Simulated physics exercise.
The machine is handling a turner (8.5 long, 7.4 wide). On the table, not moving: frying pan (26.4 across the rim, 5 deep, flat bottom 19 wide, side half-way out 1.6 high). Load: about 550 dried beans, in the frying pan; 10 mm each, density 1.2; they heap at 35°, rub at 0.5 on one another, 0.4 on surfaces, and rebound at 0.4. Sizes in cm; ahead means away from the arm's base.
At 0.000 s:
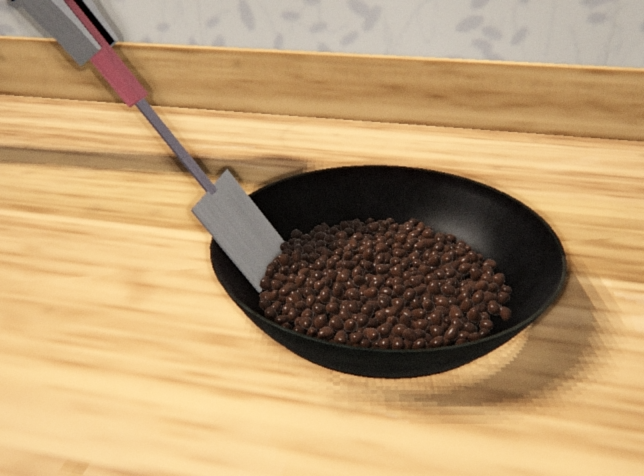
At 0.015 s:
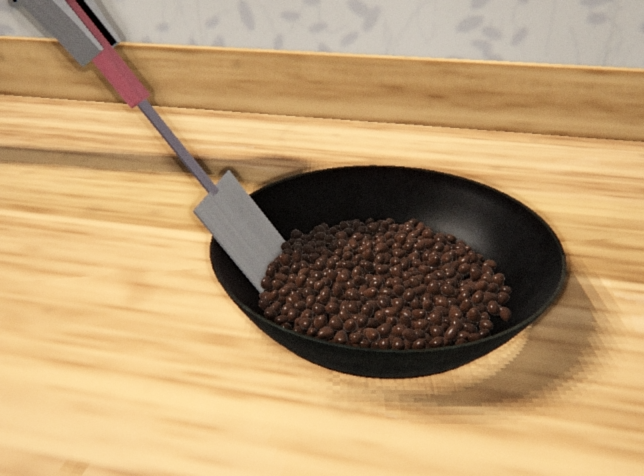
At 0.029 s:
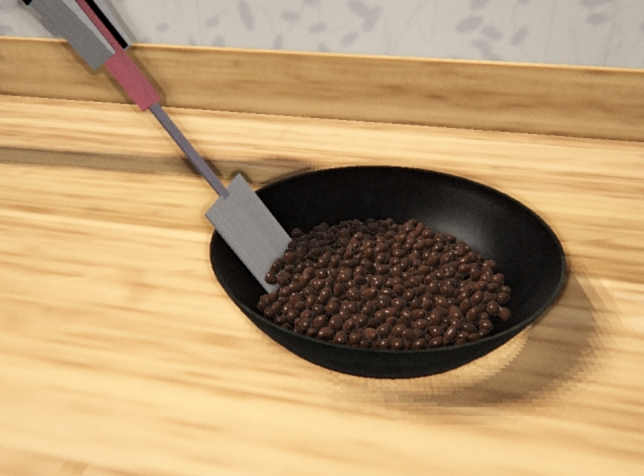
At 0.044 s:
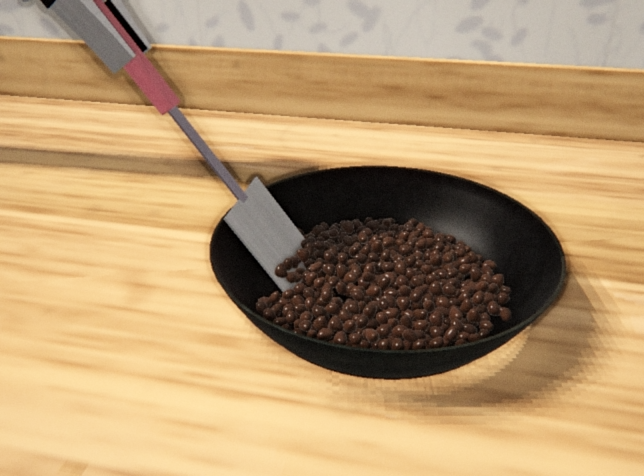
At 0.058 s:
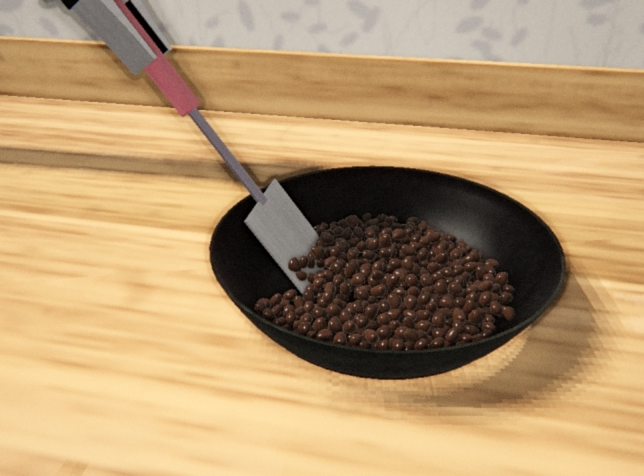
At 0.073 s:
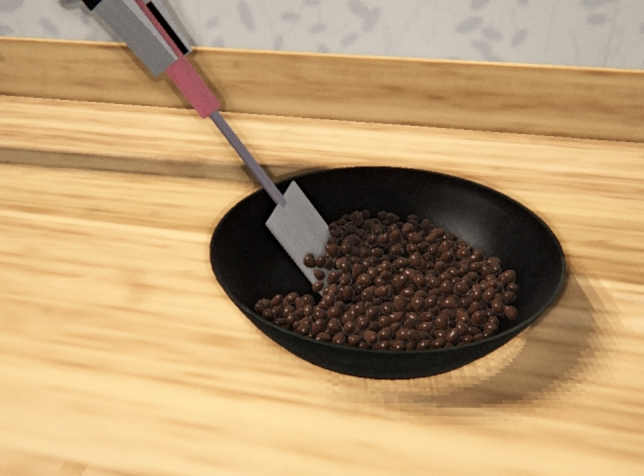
A gray turner with a red neck slid gradually rightward through a black frying pan on a wooden table, pushing the dark brown beans away from the left side while the pan stayed still.
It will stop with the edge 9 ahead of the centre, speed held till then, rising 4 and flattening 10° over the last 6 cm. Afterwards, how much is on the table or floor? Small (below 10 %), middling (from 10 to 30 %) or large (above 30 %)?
On the table or floor the share is middling, from 10 to 30 %.
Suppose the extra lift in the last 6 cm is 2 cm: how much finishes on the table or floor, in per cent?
Some 15 per cent.
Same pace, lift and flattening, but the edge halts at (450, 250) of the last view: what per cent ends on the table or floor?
About 5 per cent.
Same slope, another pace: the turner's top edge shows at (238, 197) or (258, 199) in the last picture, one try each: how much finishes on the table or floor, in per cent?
About 0 and 10 per cent.
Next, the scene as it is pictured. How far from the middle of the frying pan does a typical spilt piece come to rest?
Roughly 32 cm.
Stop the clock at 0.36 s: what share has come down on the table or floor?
Some 10 per cent.
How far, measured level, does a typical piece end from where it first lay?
About 4 cm.
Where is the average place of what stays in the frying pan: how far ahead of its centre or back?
Some 4.0 cm ahead.
After 0.11 s, sloping 54°, highest piece 6 above the table; 546 in the frying pan.
After 0.14 s, sloping 51°, highest piece 6 above the table; 546 in the frying pan.
After 0.36 s, sloping 44°, highest piece 10 above the table; 467 in the frying pan, 63 on the table or floor, 16 on the blade or in flight.
After 1.41 s, sloping 44°, highest piece 6 above the table; 466 in the frying pan, 80 on the table or floor.
In the end, 466 in the frying pan, 80 on the table or floor. That is 15 % on the table or floor.
